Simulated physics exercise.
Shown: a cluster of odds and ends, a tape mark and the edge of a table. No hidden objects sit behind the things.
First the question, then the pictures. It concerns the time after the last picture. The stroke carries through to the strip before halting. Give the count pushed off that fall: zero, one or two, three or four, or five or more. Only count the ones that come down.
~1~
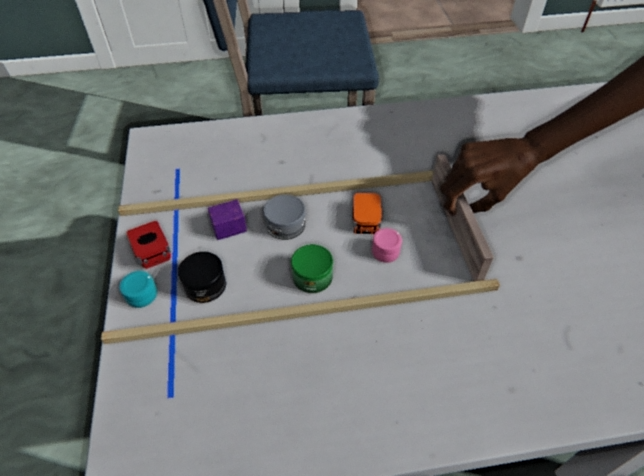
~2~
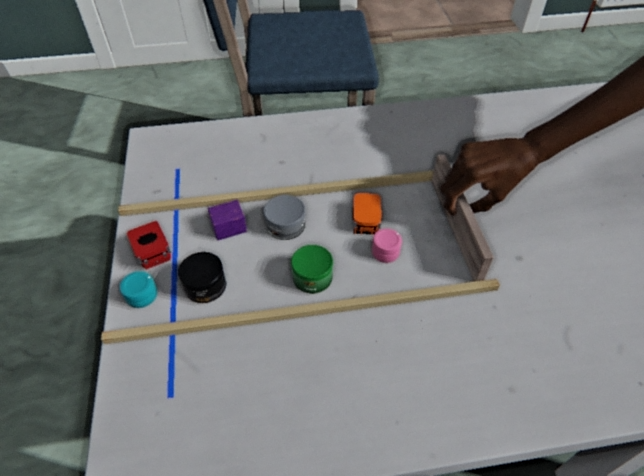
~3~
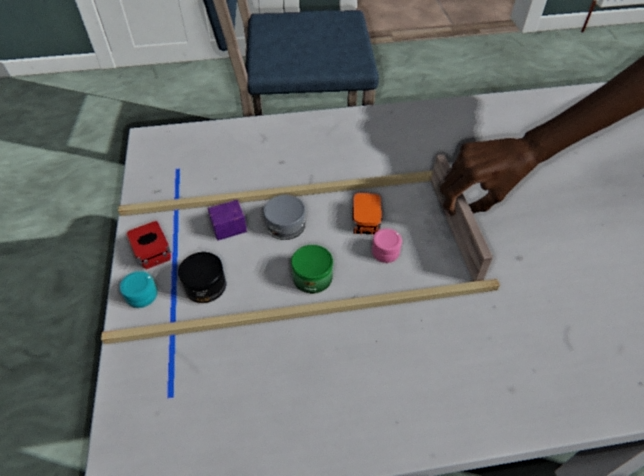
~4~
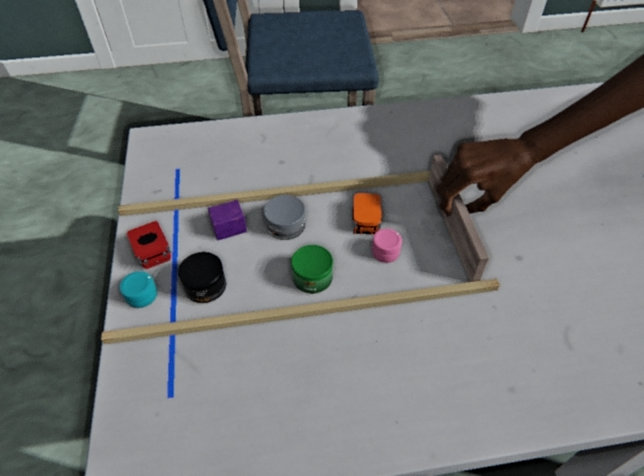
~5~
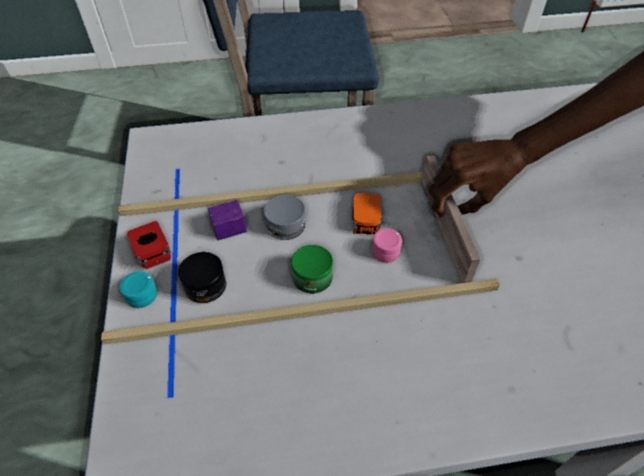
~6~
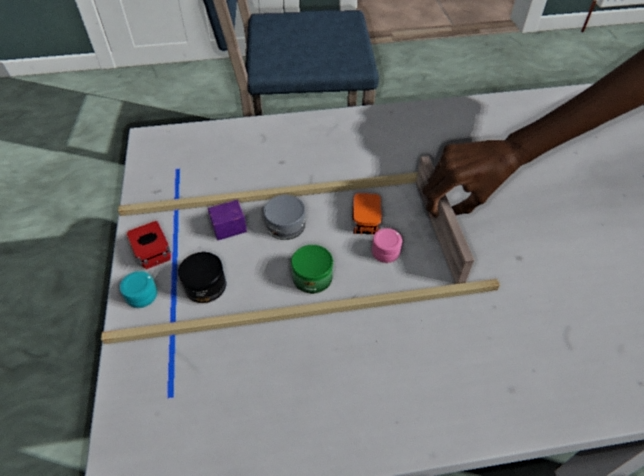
Three to four come down.
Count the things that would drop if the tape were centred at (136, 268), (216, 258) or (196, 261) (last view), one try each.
Tallies in the order given: 5, 0, 0.
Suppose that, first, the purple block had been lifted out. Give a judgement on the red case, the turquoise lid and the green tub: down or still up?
I'd say the red case does not stay, the turquoise lid does not stay, and the green tub stays up.
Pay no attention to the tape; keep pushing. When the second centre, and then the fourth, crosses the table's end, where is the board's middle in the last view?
First roughly (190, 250), later roughly (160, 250).
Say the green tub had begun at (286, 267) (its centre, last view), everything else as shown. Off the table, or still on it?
This time it stays where it is.
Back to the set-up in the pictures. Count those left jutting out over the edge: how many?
That'd be 2.
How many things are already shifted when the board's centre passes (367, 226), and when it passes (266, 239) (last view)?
That makes 2 at the first spot and 5 at the second.
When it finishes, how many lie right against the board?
Result: 3 in all.
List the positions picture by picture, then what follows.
In the first frame, turquoise lid (139, 289); red case (150, 246); black tub (203, 278); board (459, 215); tape (175, 263).
In the second frame, red case (150, 246); pink lid (387, 246).
In the third frame, black tub (203, 278); purple block (227, 220).
In the fourth frame, turquoise lid (139, 289); grey pot (285, 217).
In the fifth frame, red case (150, 246); board (448, 217).
In the sixth frame, turquoise lid (139, 289); red case (150, 246); black tub (203, 278); board (442, 217); tape (175, 263).
Soon after, none off yet; turquoise lid at rest near (139, 289); red case at rest near (150, 246); black tub at rest near (203, 278).
By the end, the number that fall off is three or four; fallen, purple block, red case and turquoise lid.
